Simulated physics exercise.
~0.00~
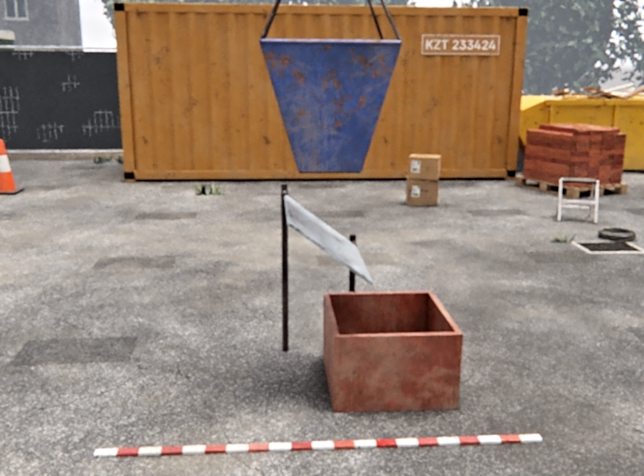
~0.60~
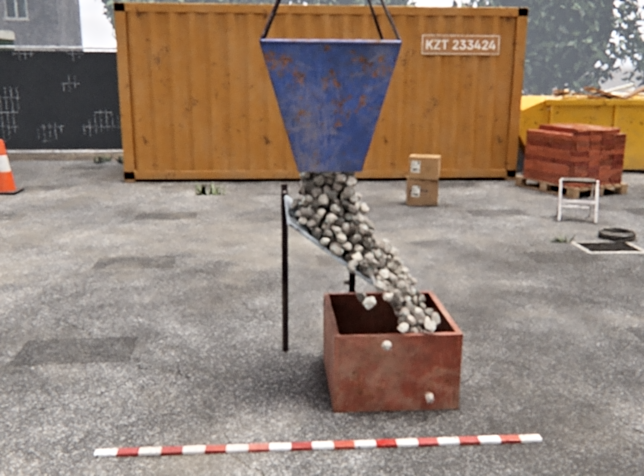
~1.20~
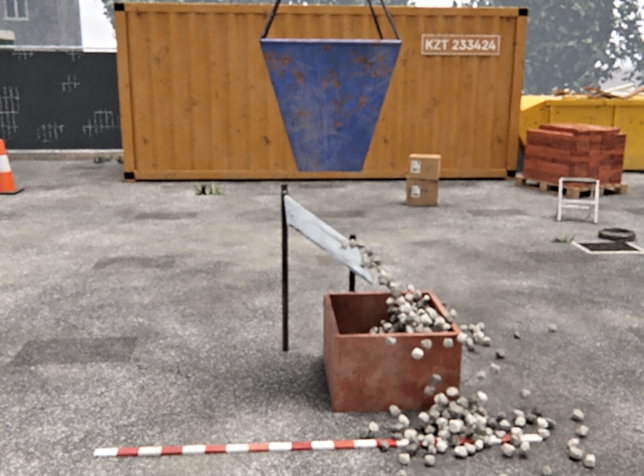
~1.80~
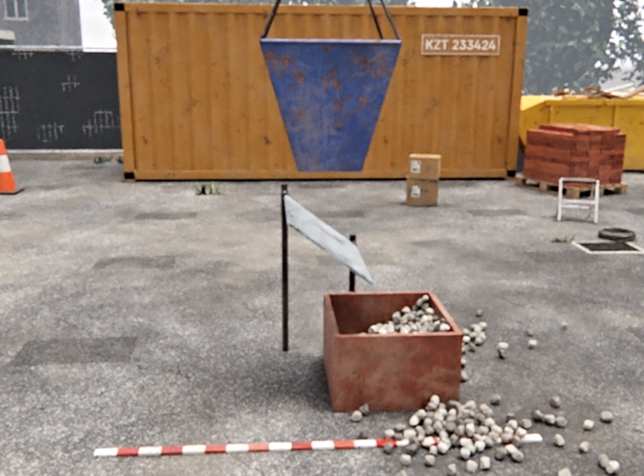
In the video, grey stones pour from a hanging blue skip onto a sloping steel slide and tumble rightward into a reddish open bin. Most end up inside the bin, while many others spill over and settle on the ground in front and to its right.
